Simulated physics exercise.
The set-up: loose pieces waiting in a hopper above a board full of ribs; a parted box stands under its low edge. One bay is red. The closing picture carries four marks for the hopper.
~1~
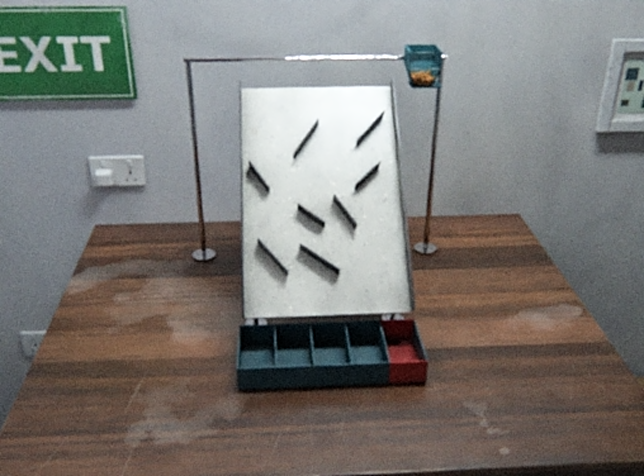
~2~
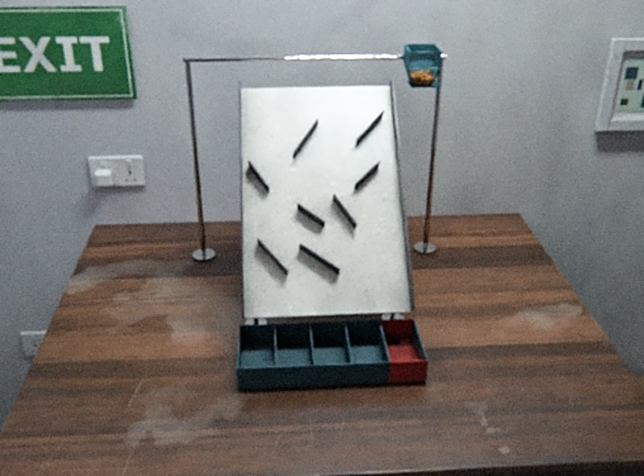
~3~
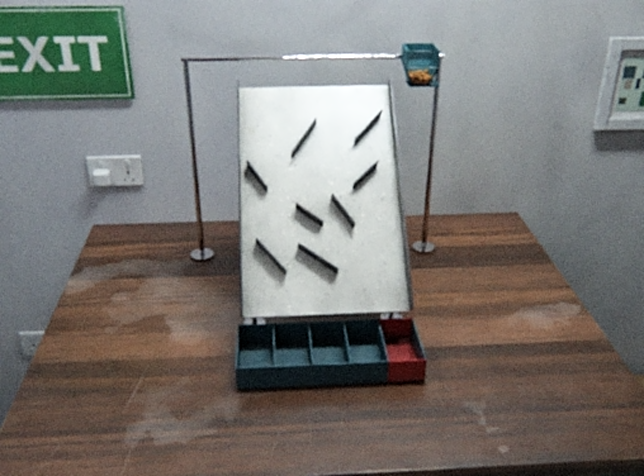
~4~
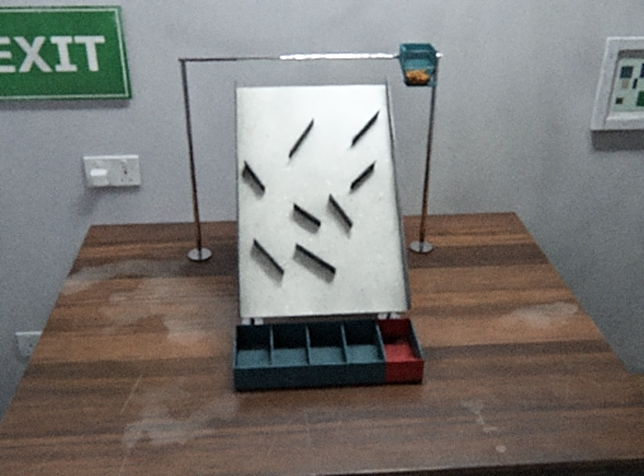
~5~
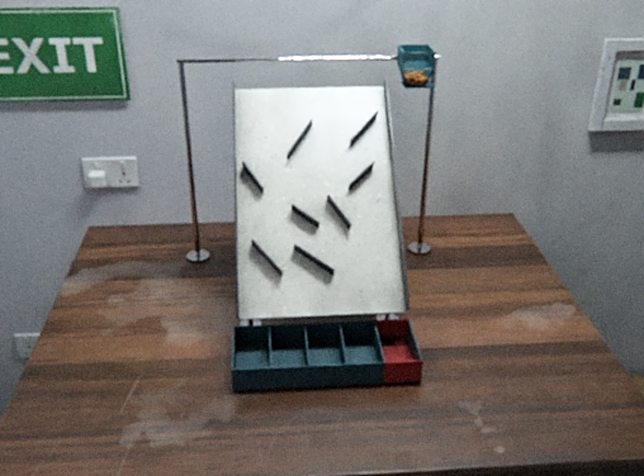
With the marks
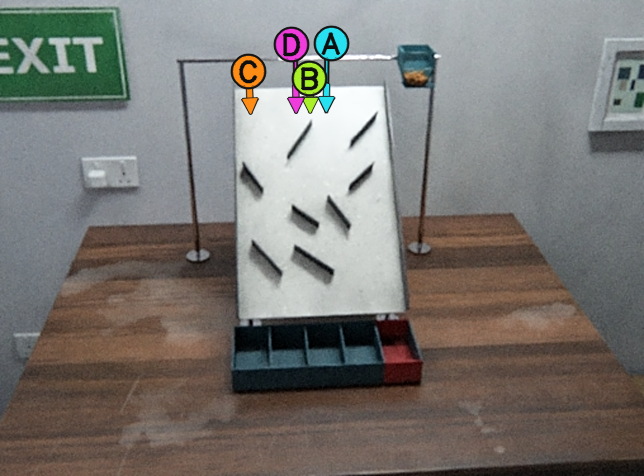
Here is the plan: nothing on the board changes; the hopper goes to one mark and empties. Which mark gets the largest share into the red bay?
The answer is mark A.
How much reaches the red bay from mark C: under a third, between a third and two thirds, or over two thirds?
It is under a third.
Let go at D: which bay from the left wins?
The third.
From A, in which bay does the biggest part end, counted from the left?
The fifth from the left.
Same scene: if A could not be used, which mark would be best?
B it is.
On the marked copy, mark A meets the board at (326, 106); mark B meets the board at (310, 107); mark C meets the board at (250, 108); mark D meets the board at (296, 107).
With A, about two thirds in the red bay, about a quarter in other bays.
With B, about a third in the red bay, about two thirds in other bays, a stray few held on the board.
With C, a small part in the red bay, most in other bays, a small part held on the board.
With D, a small part in the red bay, nearly all in other bays.
